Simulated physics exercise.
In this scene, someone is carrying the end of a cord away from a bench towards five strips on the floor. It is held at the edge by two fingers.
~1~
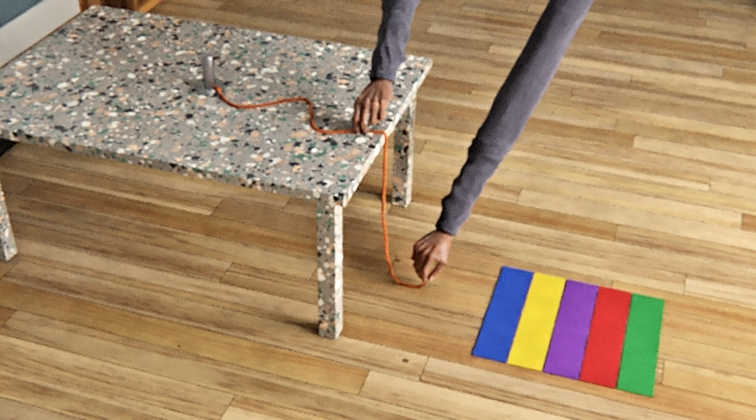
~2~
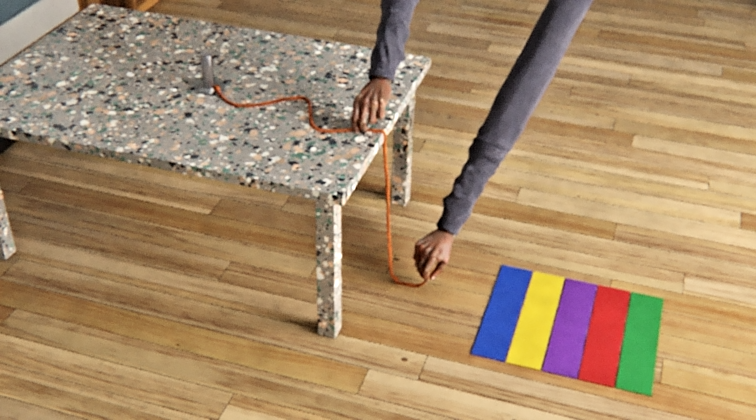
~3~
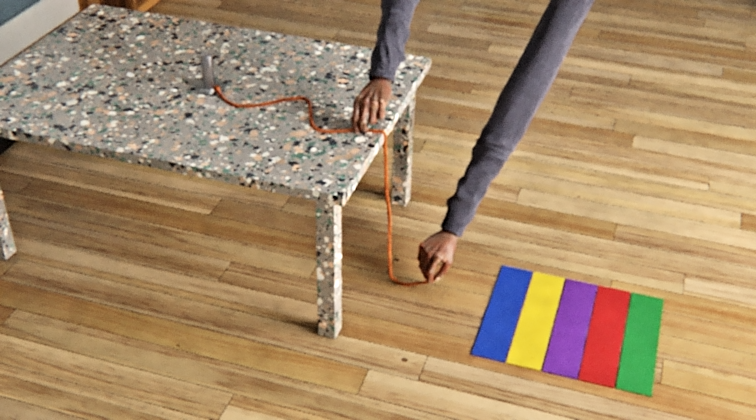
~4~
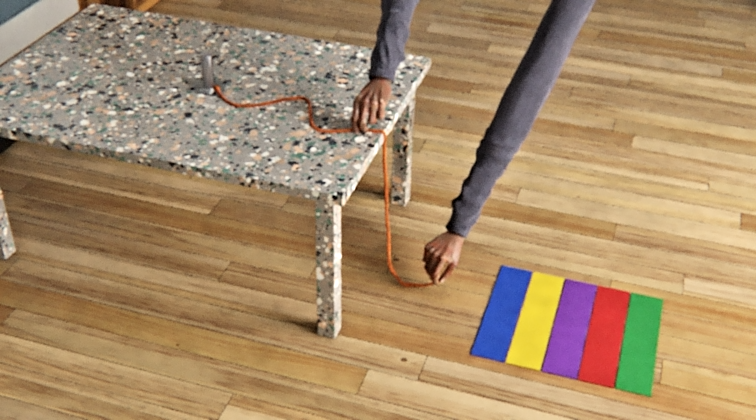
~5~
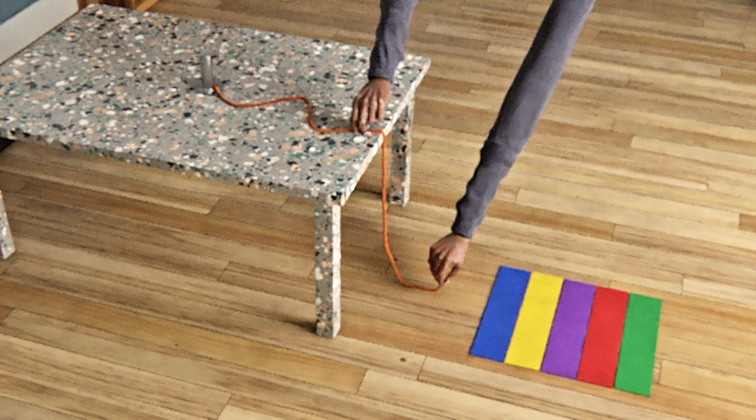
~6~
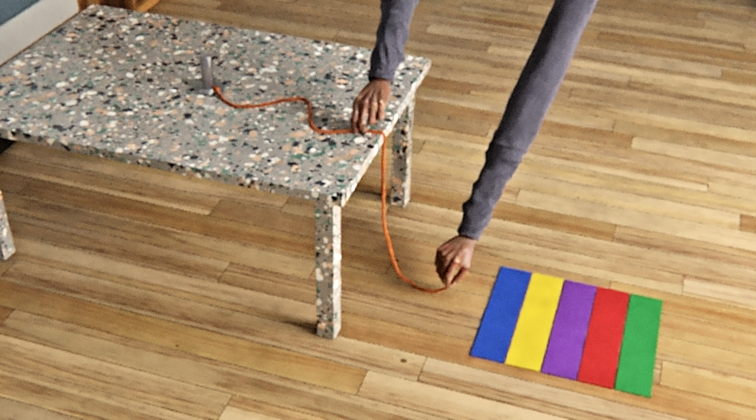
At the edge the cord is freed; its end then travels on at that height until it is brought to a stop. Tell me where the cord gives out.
It gives out over the red strip.
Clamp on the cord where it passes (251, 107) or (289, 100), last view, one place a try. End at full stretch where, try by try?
About (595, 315) and (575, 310).
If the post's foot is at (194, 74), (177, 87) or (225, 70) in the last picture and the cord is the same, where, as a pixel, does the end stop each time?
Going by the last picture, roughly (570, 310), (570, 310) and (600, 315).
A little later, end near (544, 305); over yellow.
Next, end near (583, 314); over purple.
When it is tight, end near (607, 319); over red. It halts on the red strip.
